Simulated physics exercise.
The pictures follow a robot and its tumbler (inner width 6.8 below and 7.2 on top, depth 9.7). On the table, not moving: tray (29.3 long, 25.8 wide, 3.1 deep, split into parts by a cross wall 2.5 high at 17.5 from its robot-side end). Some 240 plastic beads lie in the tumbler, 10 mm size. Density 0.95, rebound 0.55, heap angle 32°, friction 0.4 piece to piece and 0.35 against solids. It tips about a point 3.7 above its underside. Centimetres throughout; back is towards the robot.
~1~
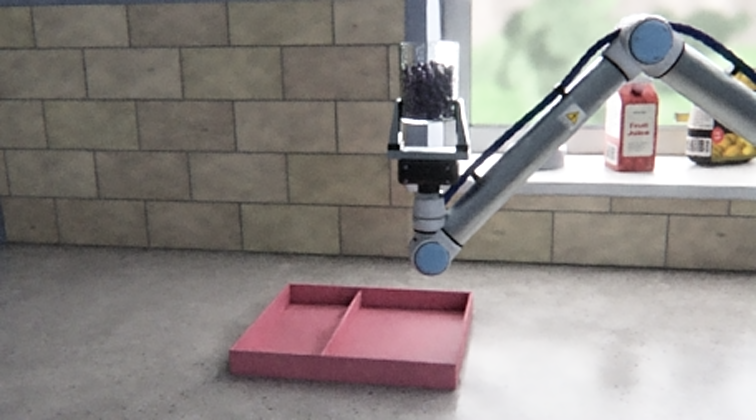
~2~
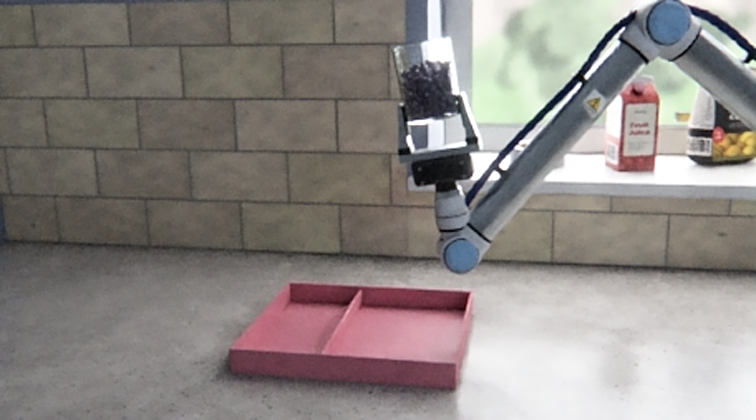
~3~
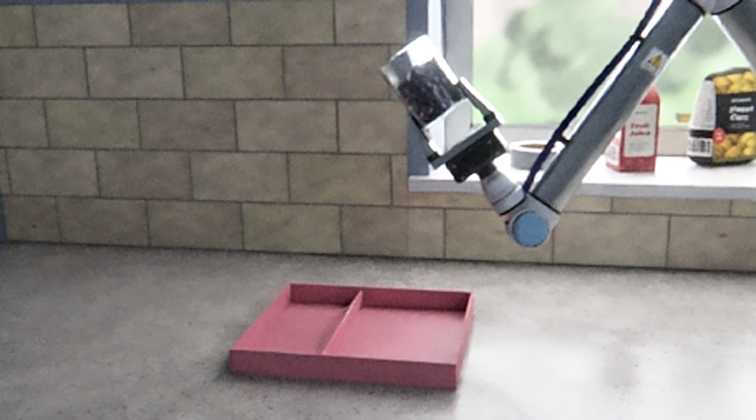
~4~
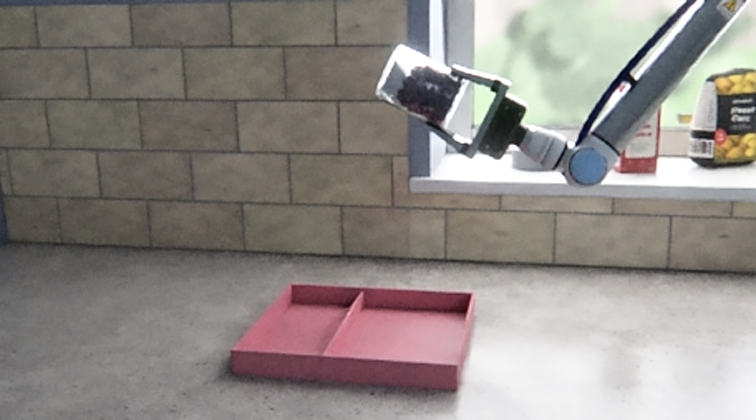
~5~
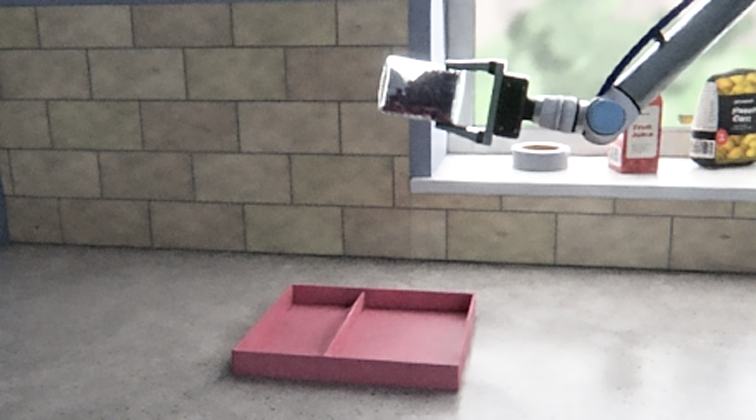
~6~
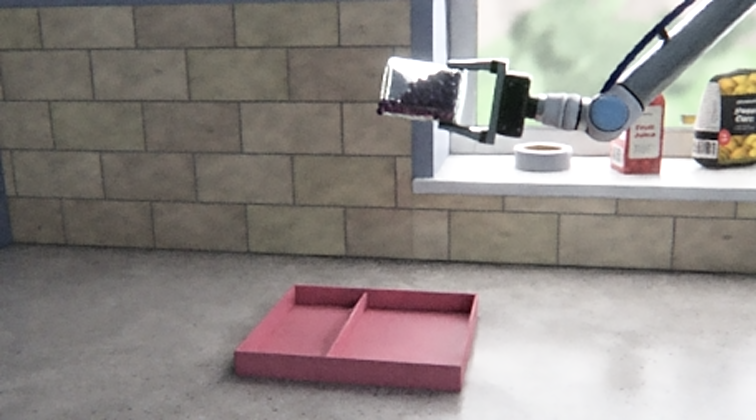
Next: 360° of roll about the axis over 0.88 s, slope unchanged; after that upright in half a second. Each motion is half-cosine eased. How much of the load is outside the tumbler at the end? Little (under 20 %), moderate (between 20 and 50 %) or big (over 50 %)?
Answer: Moderate; between 20 and 50 % of the plastic beads finish outside the tumbler.
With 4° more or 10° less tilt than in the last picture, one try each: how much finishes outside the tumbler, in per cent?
About 45 and 5 per cent.
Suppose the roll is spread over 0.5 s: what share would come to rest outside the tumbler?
In that case some 20 per cent.
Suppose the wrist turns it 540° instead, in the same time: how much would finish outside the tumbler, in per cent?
Then about 30 per cent.
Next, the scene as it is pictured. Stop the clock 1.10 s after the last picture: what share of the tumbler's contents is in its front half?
Some 60 per cent.
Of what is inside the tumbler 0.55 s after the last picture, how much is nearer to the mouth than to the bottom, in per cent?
Some 40 per cent.
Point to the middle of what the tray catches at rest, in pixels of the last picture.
Around (358, 337).
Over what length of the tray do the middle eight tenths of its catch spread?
Roughly 24 cm.
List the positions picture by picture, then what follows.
In the first picture, the tumbler middle at (429, 83), upright; upper third of the load around (429, 78), from x 405 to 450, top at y 65; 244 in the tumbler.
In the second picture, the tumbler middle at (428, 82), tipped 10°; upper third of the load around (430, 76), from x 405 to 455, top at y 65.
In the third picture, the tumbler middle at (425, 84), tipped 36°; upper third of the load around (430, 79), from x 400 to 460, top at y 60.
In the fourth picture, the tumbler middle at (423, 88), tipped 64°; upper third of the load around (430, 80), from x 400 to 460, top at y 65.
In the fifth picture, the tumbler middle at (424, 91), tipped 81°; upper third of the load around (437, 83), from x 390 to 460, top at y 70.
In the sixth picture, the tumbler middle at (426, 92), tipped 82°; upper third of the load around (440, 85), from x 380 to 460, top at y 75; 244 in the tumbler.
Then, 0.55 s on, tipped 82°, highest piece 38 above the table; 207 in the tumbler, 8 in the robot-side part, 6 in the far-side part, 23 in flight or on a rim.
Then, 1.10 s on, tipped 48°, highest piece 38 above the table; 168 in the tumbler, 35 in the robot-side part, 27 in the far-side part, 4 on the table or floor, 10 in flight or on a rim.
Then, 1.58 s on, upright, highest piece 39 above the table; 167 in the tumbler, 37 in the robot-side part, 30 in the far-side part, 8 on the table or floor, 2 in flight or on a rim.
Then, 2.28 s on, upright, highest piece 39 above the table; 167 in the tumbler, 38 in the robot-side part, 31 in the far-side part, 8 on the table or floor.
In the end, 167 in the tumbler, 38 in the robot-side part, 31 in the far-side part, 8 on the table or floor. That is 32 % outside the tumbler.
